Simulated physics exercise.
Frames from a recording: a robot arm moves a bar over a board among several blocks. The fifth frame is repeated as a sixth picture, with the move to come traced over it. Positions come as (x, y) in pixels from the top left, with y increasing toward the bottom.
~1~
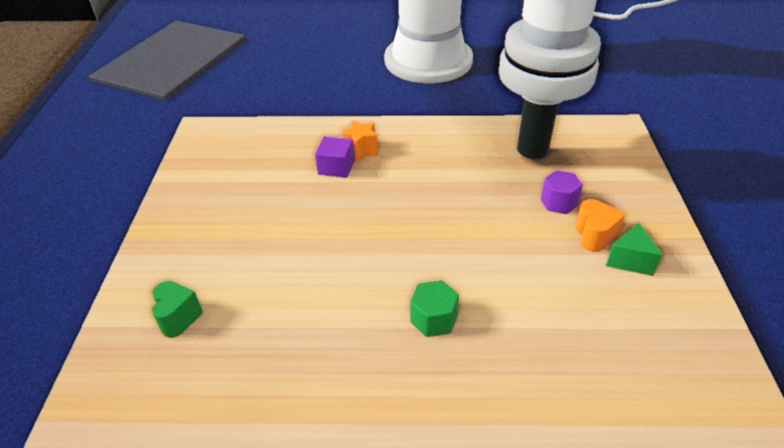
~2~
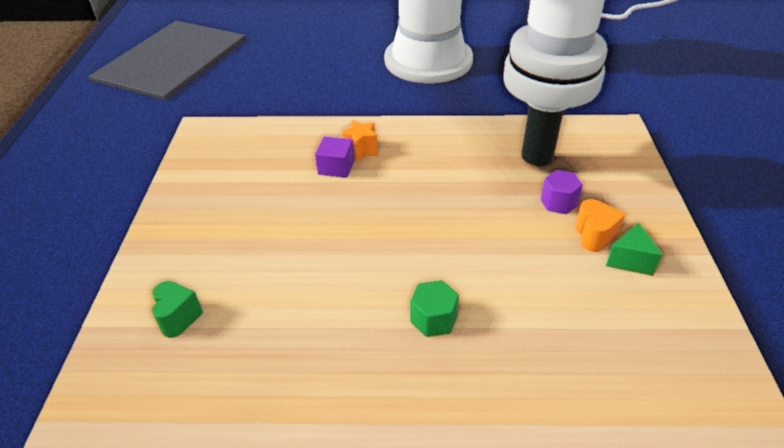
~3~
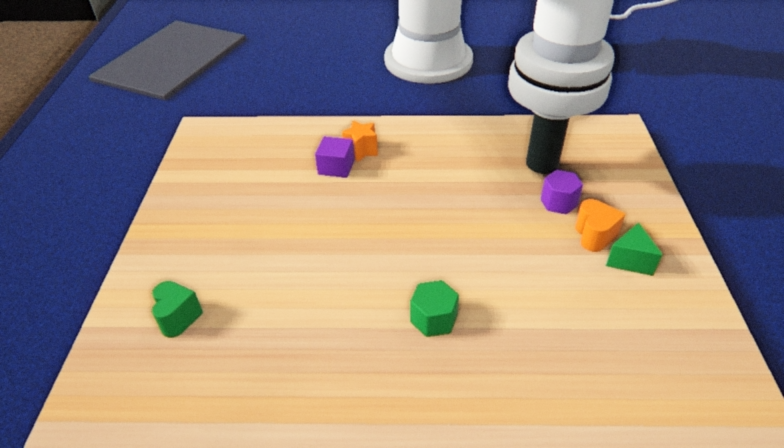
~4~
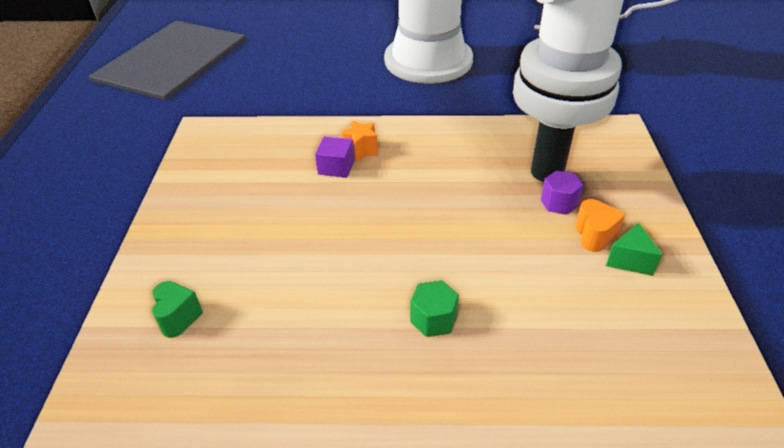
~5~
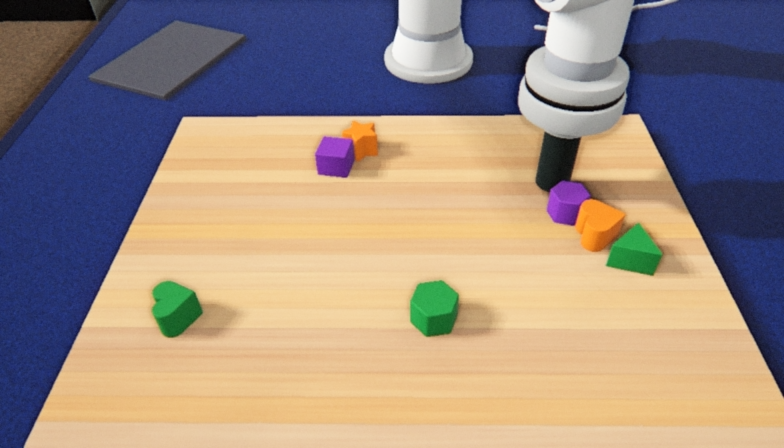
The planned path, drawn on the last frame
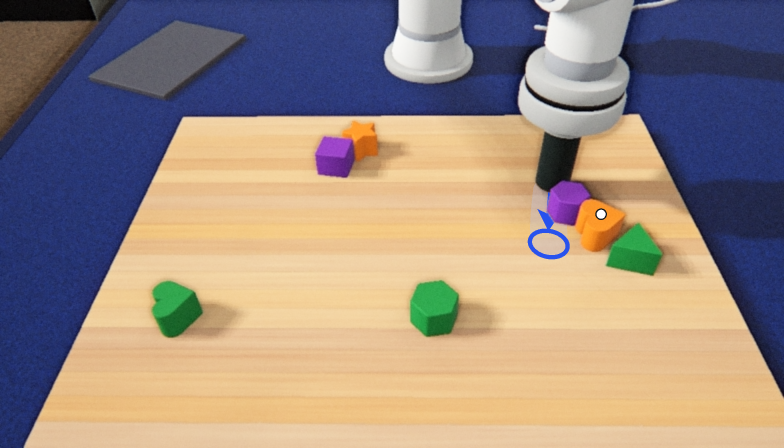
A white robot arm with a black bar works at the far right of a pale wooden board on a blue surface, seen from above at an angle. Purple, orange and green blocks sit at the right, an orange star and purple cube at the upper left, and green pieces nearer. The bar moves slightly nearer and right, then nudges the purple hexagonal block toward the still orange heart.
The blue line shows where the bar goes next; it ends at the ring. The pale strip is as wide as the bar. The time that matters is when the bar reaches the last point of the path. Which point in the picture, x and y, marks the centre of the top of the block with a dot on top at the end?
By then it is at (629, 234).
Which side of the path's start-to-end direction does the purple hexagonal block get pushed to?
Moves left.
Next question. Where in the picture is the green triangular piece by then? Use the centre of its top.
The middle of its upper face will lie at (660, 249).
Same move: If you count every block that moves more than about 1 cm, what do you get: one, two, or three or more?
Three or more move.
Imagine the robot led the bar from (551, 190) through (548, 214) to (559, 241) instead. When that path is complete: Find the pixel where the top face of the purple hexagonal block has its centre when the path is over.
Somewhere near (599, 237).
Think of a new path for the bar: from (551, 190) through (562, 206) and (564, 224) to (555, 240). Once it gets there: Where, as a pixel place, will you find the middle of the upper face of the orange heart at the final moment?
Answer: (614, 250).
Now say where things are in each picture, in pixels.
The first picture shows bar tip (533, 150); block tops, purple hexagonal block (564, 181); orange heart (601, 214); green triangular piece (638, 240).
The second picture shows bar (537, 157); blocks unchanged.
The third picture shows bar (542, 164); blocks unchanged.
The fourth picture shows bar (547, 173); blocks unchanged.
The fifth picture shows bar (552, 183); purple hexagonal block (571, 192); orange heart (601, 214); green triangular piece (638, 240).
Path on the board, from (551, 190) directly to (549, 244); the dot is on the orange heart.
The first path, step by step. Halfway along, bar (551, 208); purple hexagonal block (580, 216), turned 35° anticlockwise; orange heart (621, 231), turned 15° anticlockwise; green triangular piece (652, 246), turned 15° anticlockwise.
At the end, bar (551, 236); purple hexagonal block (591, 236), turned 85° anticlockwise; orange heart (629, 234), turned 15° anticlockwise; green triangular piece (660, 249), turned 15° anticlockwise.
